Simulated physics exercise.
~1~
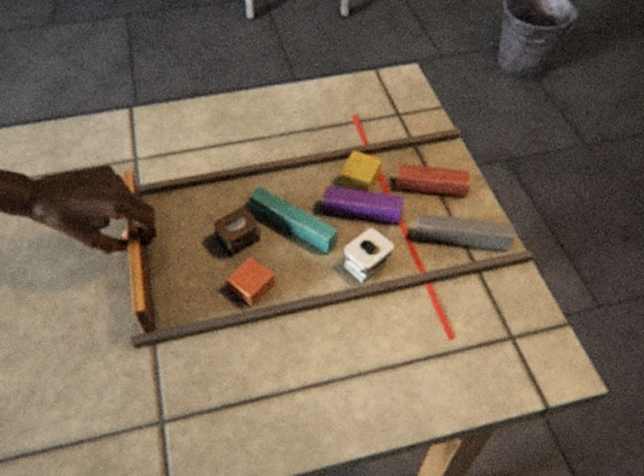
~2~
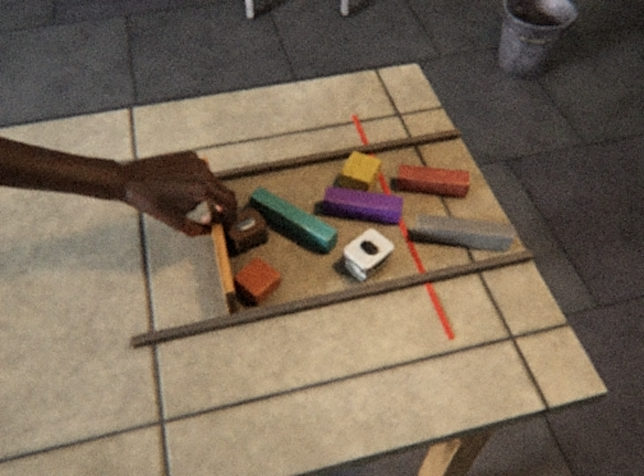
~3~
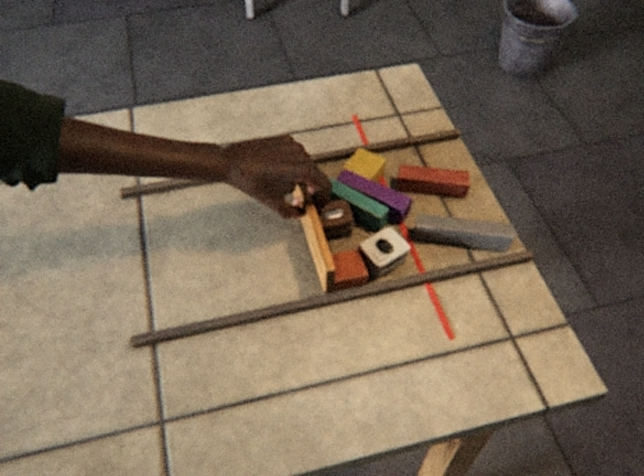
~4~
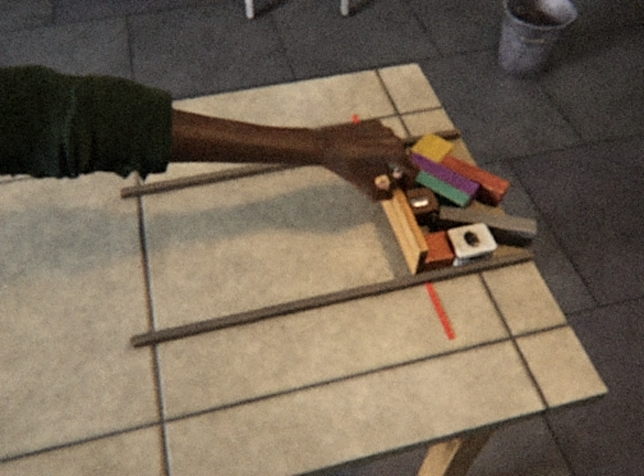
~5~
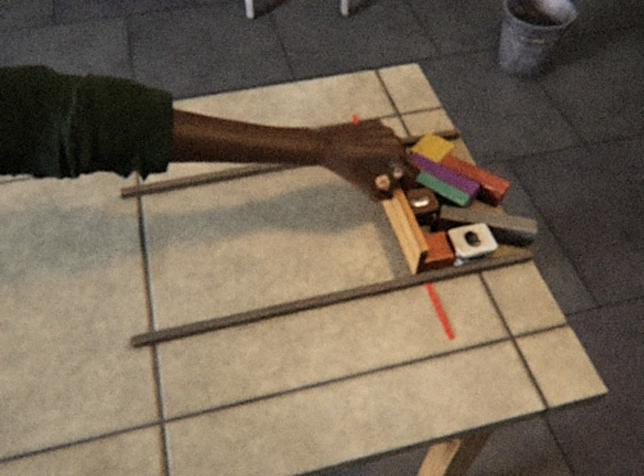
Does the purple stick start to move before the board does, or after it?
The purple stick starts to move after the board. The hand is already sliding the board to the right while the purple stick still lies in its place.
